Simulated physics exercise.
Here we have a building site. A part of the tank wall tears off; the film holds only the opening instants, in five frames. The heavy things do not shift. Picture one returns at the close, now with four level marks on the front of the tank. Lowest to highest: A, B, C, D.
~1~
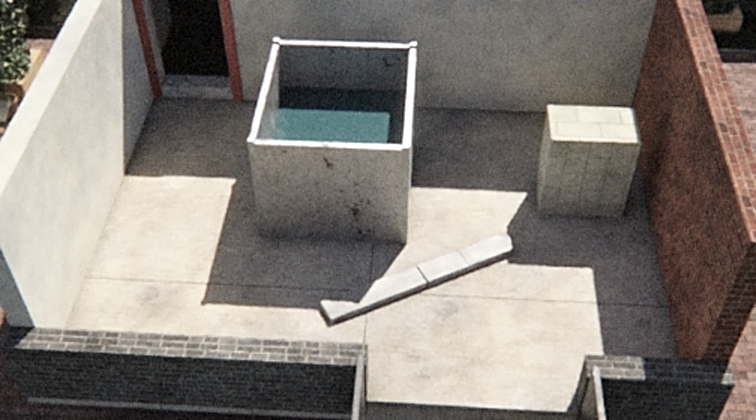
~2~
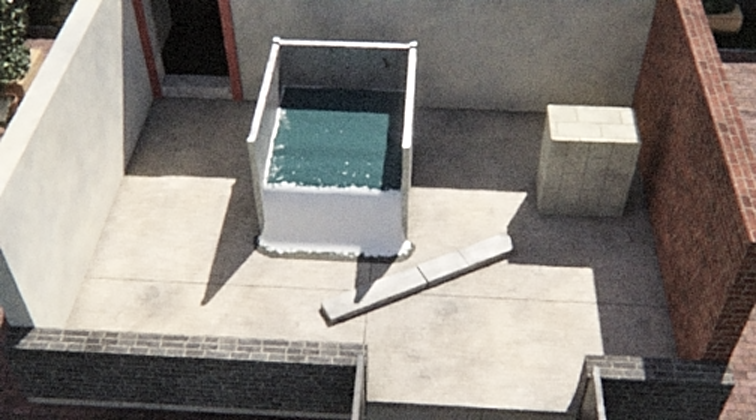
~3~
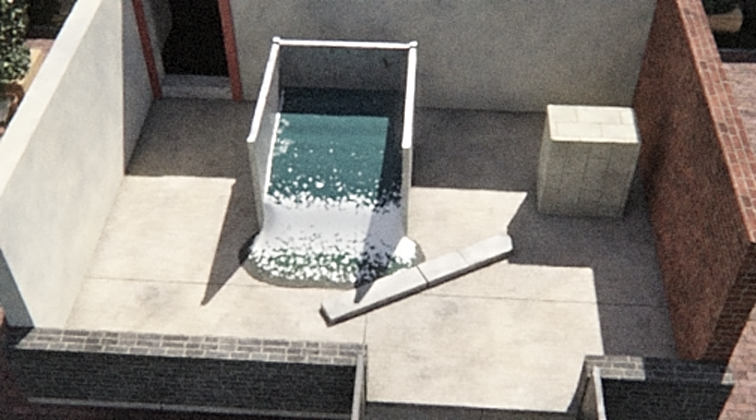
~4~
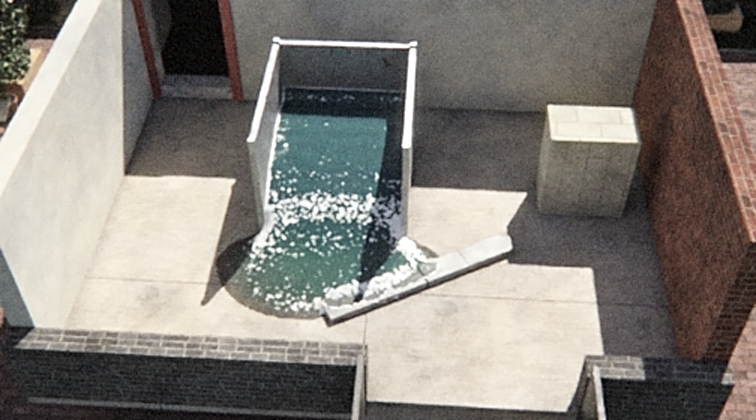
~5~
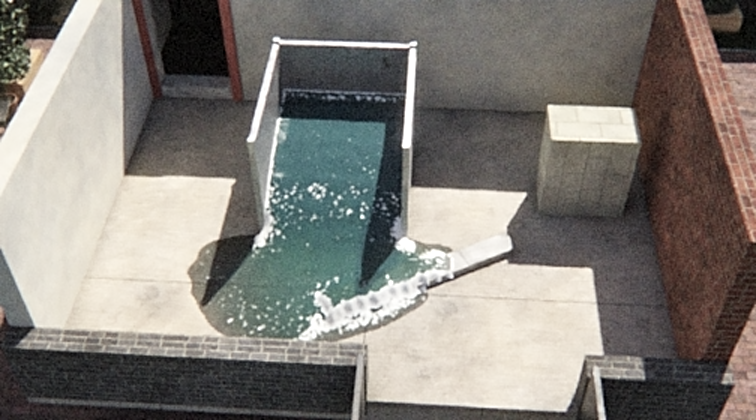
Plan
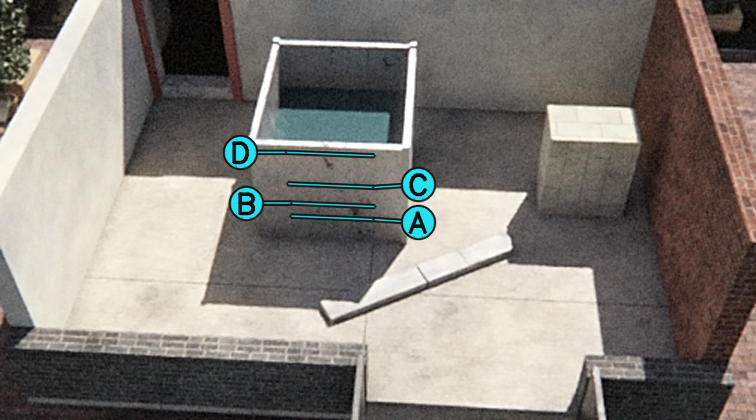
At first, teal water sits still inside a concrete tank in a walled yard, with a low slanted curb and a pale block nearby. Then the tank's front is gone and the water pours out in white foam, spreading across the paving, reaching the curb and washing along and over it.
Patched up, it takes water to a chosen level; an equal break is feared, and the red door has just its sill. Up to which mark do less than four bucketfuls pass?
That is line C.
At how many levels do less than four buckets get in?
Three.
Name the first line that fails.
That would be D.
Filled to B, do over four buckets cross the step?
No.
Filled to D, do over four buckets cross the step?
Yes, that goes wrong.
On the marked copy, A at (332, 217); B at (332, 204); C at (331, 185); D at (329, 154); from the bottom up A, B, C, D.
With A, nothing gets over.
With B, nothing gets over.
With C, a bucket or two gets in.
With D, about 10 bucketfuls get in.
